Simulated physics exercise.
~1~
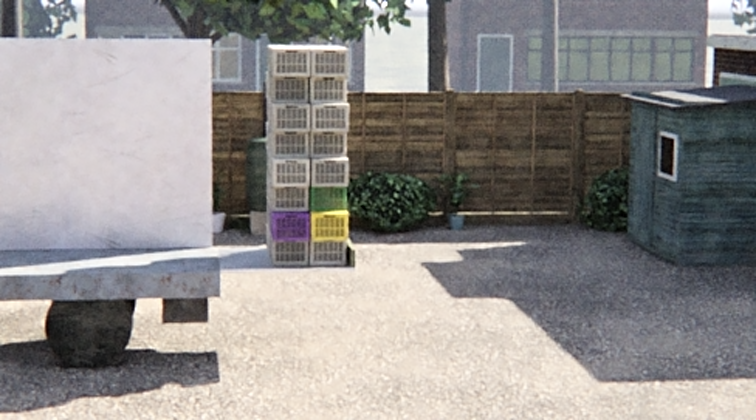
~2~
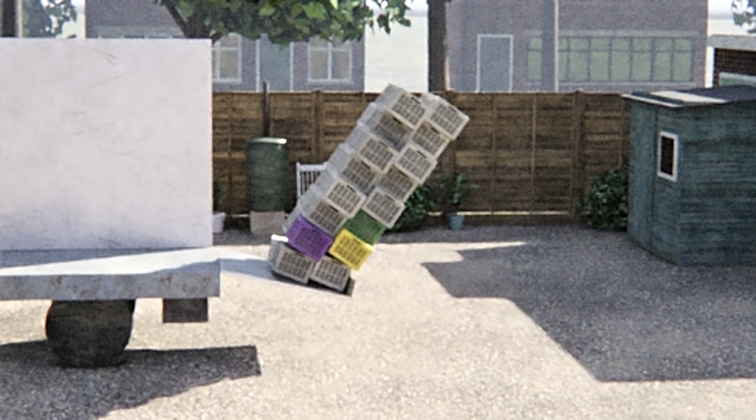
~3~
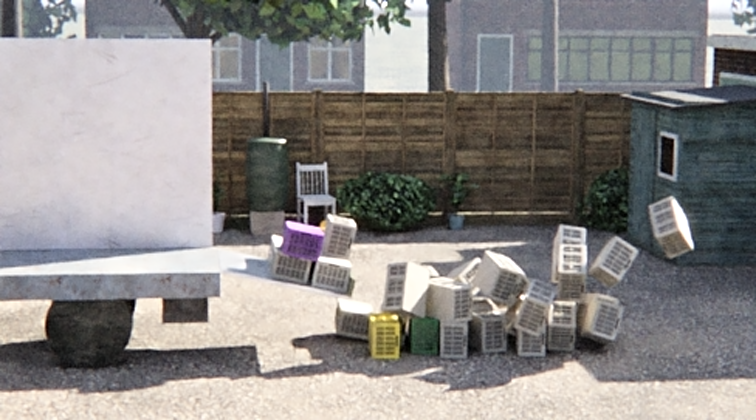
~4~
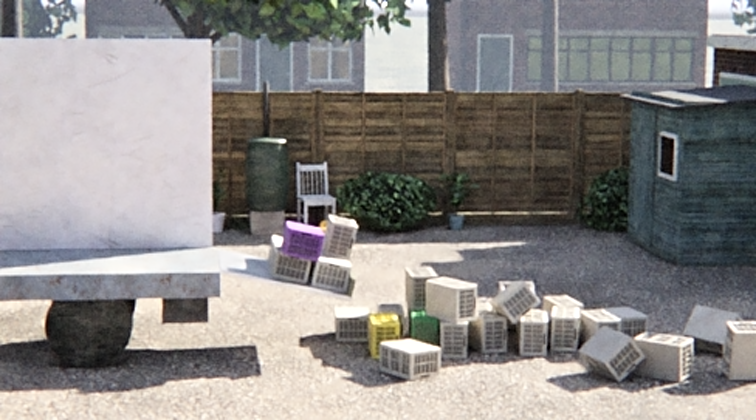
Stacked crates on a tilting lorry platform toppling right and scattering across gravel, the purple one staying behind with a few others.
